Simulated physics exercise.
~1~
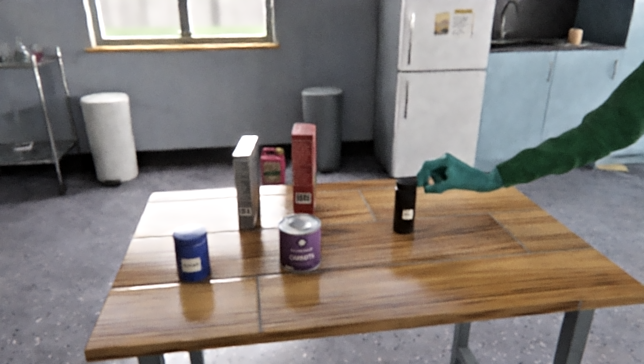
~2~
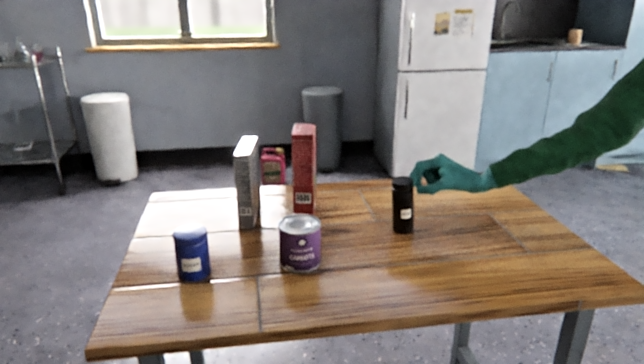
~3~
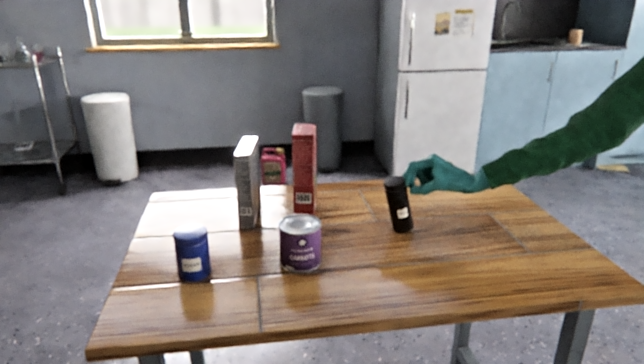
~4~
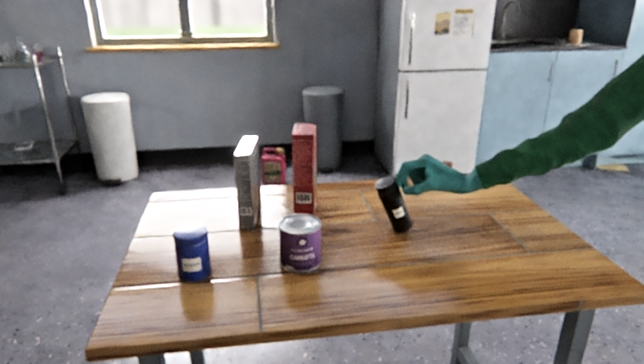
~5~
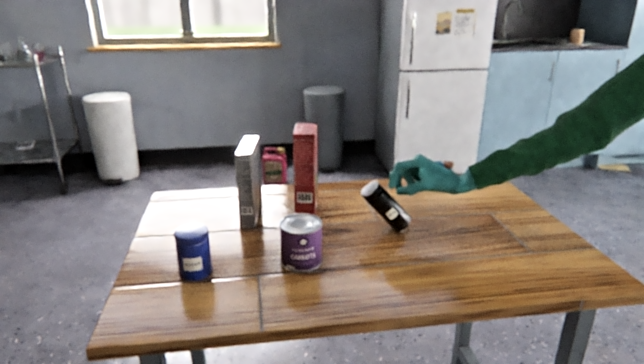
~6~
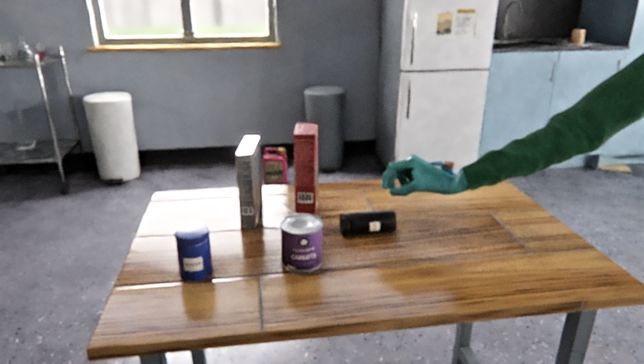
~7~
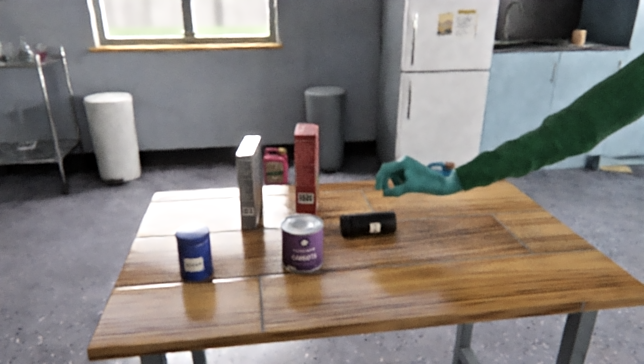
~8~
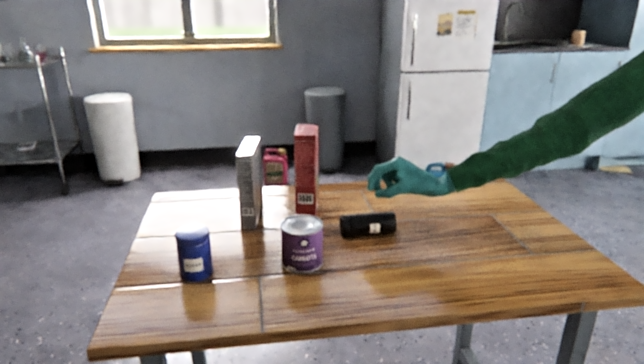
In the video, a green-gloved hand pushes the top of an upright black shaker on a wooden table, tipping it left until it falls onto its side. It stays lying there beside the purple tin, while the blue jar and the boxes remain in place.
